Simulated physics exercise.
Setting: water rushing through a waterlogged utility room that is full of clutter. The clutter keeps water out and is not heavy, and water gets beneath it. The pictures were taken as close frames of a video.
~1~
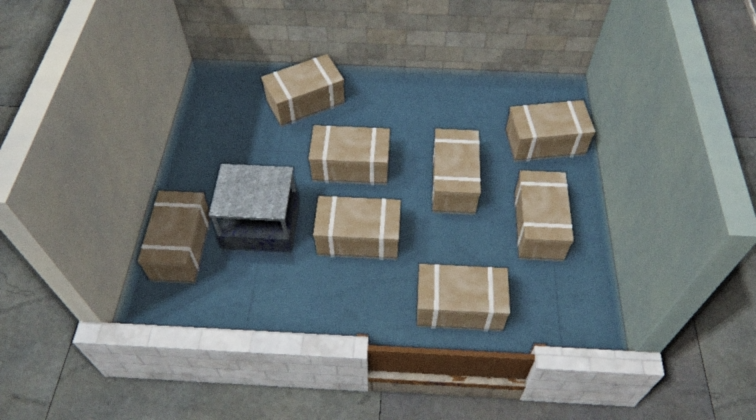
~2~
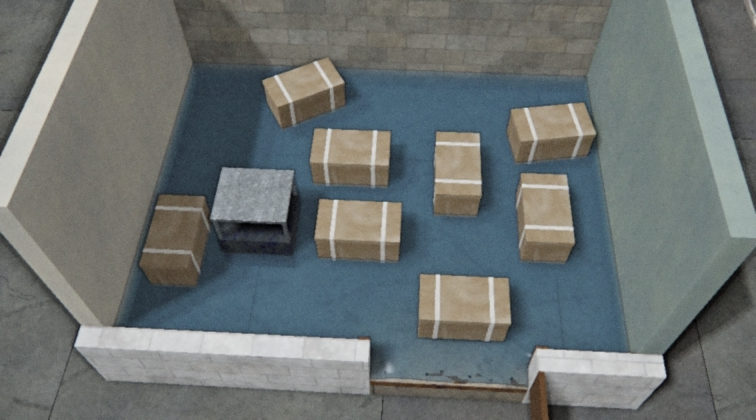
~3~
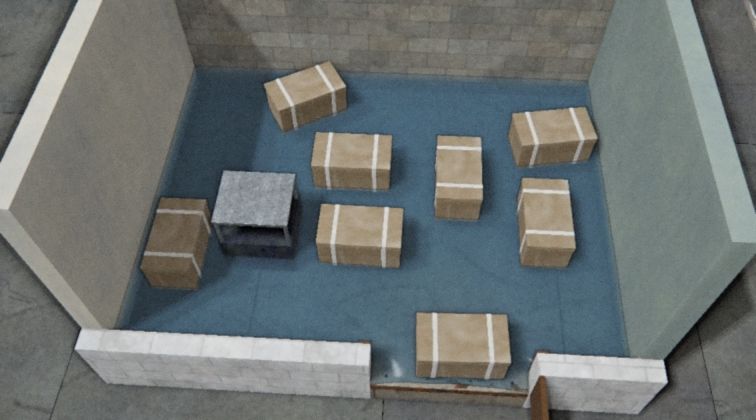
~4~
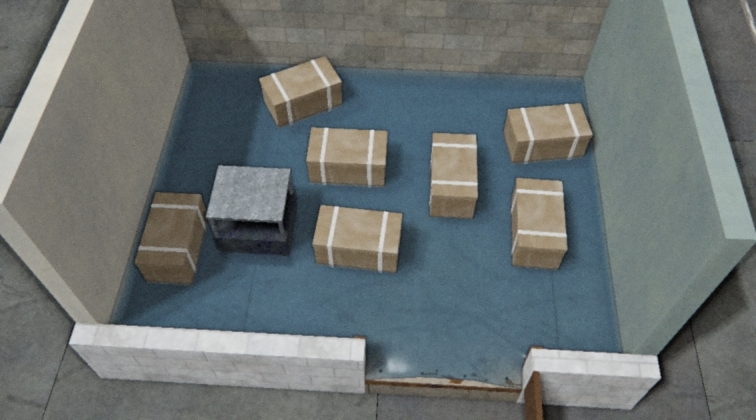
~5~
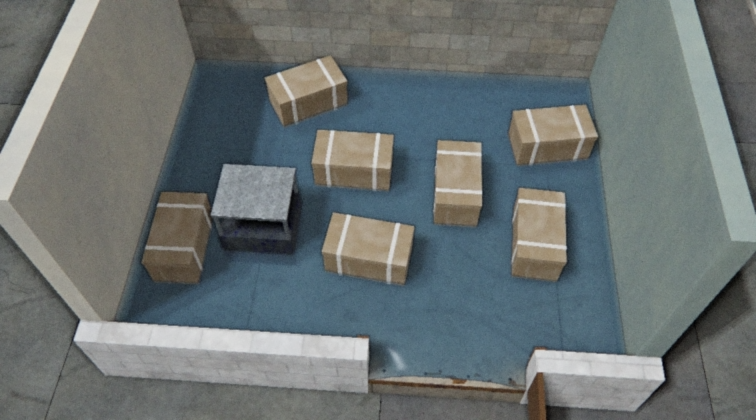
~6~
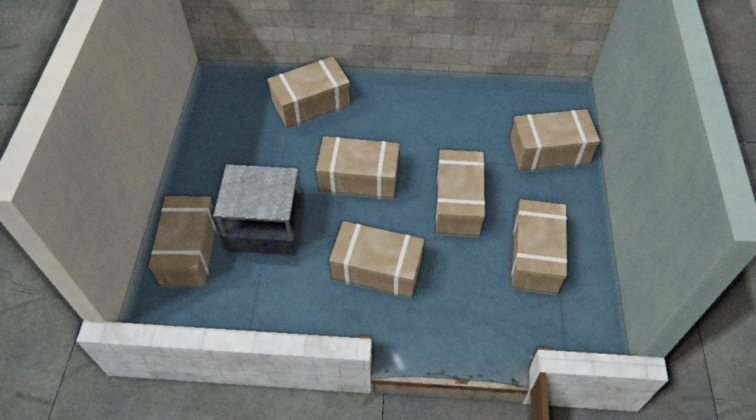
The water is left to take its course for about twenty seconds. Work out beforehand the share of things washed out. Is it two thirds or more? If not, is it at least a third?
It will most likely fall at two thirds or higher.
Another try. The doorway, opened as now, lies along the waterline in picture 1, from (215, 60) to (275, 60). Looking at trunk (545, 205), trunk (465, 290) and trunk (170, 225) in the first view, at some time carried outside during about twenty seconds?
Item one doesn't escape, item two doesn't escape, item three doesn't escape.
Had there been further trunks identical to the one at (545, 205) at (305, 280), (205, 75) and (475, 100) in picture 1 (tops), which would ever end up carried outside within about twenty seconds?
Escapes; remains; escapes.
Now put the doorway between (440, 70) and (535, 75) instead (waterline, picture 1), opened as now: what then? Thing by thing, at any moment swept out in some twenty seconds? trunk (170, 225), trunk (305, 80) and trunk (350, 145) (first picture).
Item one never gets out, item two leaves at some point, item three leaves at some point.
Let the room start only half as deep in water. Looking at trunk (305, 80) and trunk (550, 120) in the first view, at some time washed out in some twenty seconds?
First object: Never leaves; second object: Never leaves.
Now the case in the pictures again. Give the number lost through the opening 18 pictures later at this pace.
I count 4 altogether.
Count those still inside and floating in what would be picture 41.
That makes 1.
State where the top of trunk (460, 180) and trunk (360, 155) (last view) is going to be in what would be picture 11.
Around (481, 241) and (388, 204).
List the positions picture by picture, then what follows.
A trunk at (358, 217) floats; a trunk at (546, 204) floats; 0 of 8 have shifted, in the first picture.
A trunk at (359, 220) floats; a trunk at (547, 207) floats; 1 of 8 have shifted, in the second picture.
A trunk at (360, 225) floats; a trunk at (548, 212), afloat; 1 of 8 have shifted, in the third picture.
A trunk at (358, 229), afloat, close to its start; a trunk at (541, 213), afloat, close to its start; 3 of 8 have shifted, in the fourth picture.
A trunk at (369, 239) floats, close to its start; a trunk at (542, 224) floats, close to its start; 4 of 8 have shifted, in the fifth picture.
A trunk at (377, 250) floats, a stride from its start; a trunk at (542, 236), afloat, a stride from its start; 7 of 8 have shifted, in the sixth picture.
A moment on, 2 of 8 are out; 6 afloat.
Next, 4 of 8 are out; 4 afloat.
Later, 7 of 8 are out; 1 afloat.
In the end, 7 of 8 are out; 1 afloat.
